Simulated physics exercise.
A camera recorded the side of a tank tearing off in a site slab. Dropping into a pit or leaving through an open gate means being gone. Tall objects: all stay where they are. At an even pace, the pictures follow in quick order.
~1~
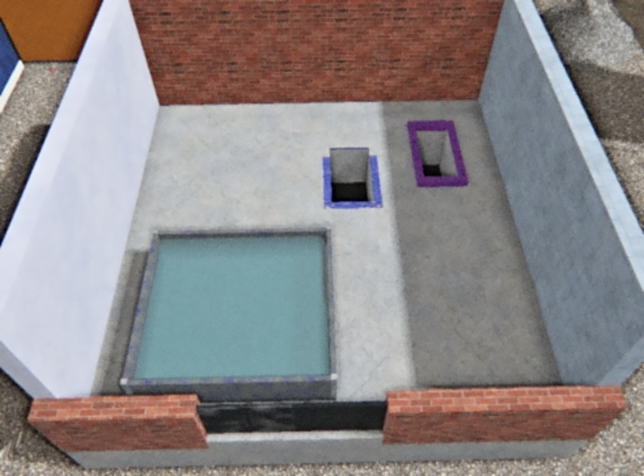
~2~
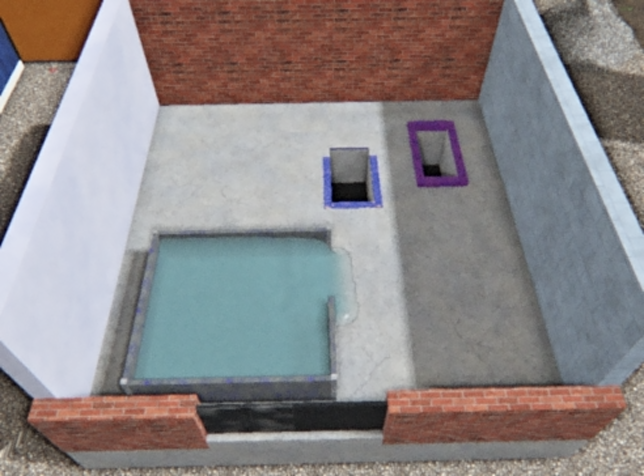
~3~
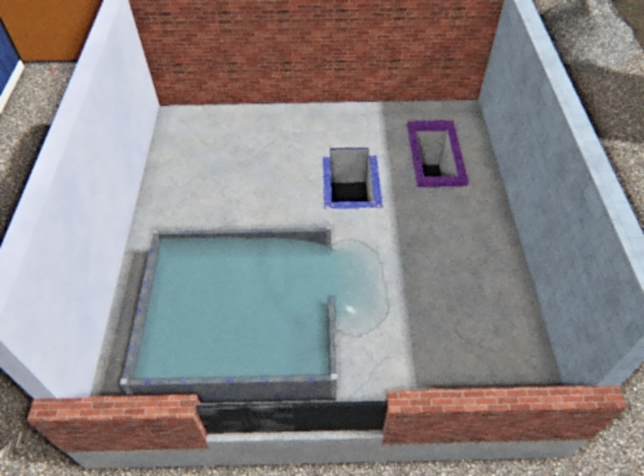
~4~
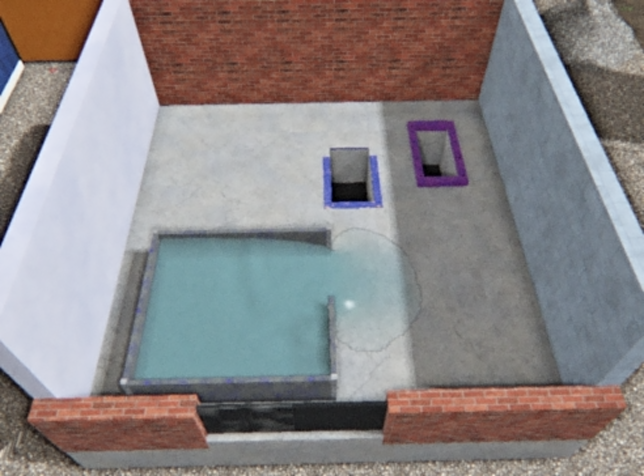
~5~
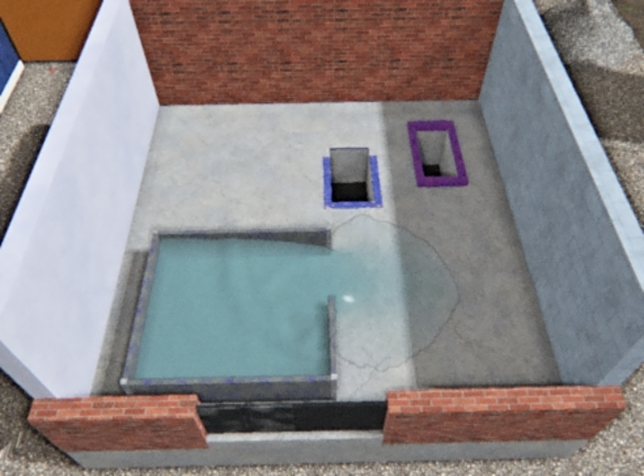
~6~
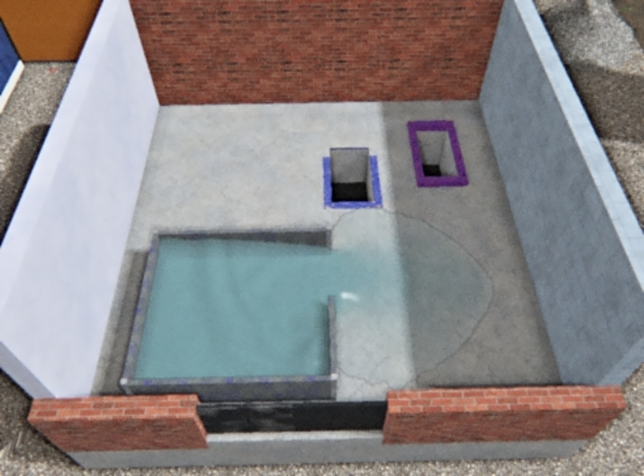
Walled concrete slab with a tank of still water, its right side opening and water pouring out, spreading rightward across the floor.
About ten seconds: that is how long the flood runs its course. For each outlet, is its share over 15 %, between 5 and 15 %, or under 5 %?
Outcome: The gate will drain shy of five per cent. The blue pit will drain five to fifteen per cent inclusive. The purple pit will drain shy of five per cent.
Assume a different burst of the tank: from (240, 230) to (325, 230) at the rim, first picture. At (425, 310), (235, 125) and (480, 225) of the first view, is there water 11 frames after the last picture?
Going point by point: Left unwetted, waterlogged, left unwetted.
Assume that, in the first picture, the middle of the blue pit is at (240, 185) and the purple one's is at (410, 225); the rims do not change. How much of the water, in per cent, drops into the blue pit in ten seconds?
The blue pit takes 4 per cent.
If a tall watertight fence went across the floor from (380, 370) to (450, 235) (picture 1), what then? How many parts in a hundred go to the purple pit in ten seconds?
Result, purple pit: Some 6 percent of the total.
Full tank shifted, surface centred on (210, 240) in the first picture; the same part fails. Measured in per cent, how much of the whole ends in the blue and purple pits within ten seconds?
I'd say the blue pit takes 25 % while the purple pit takes 0 %.
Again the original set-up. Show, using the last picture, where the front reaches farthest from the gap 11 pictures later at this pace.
The front should reach about (482, 122).
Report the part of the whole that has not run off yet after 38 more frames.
Roughly 96 %.
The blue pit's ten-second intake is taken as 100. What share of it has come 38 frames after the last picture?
Around 30 in a hundred.
A moment on, water covers 30 % of the floor; the gate 0 %, the blue pit 0 %, the purple pit 0 %.
Next, water covers 35 % of the floor; the gate 0 %, the blue pit 0 %, the purple pit 0 %.
Then, water covers 45 % of the floor; the gate 0 %, the blue pit 1 %, the purple pit 0 %.
Later, water covers 70 % of the floor; the gate 0 %, the blue pit 3 %, the purple pit 1 %.
In the end, water covers 90 % of the floor; the gate 0 %, the blue pit 11 %, the purple pit 1 %.
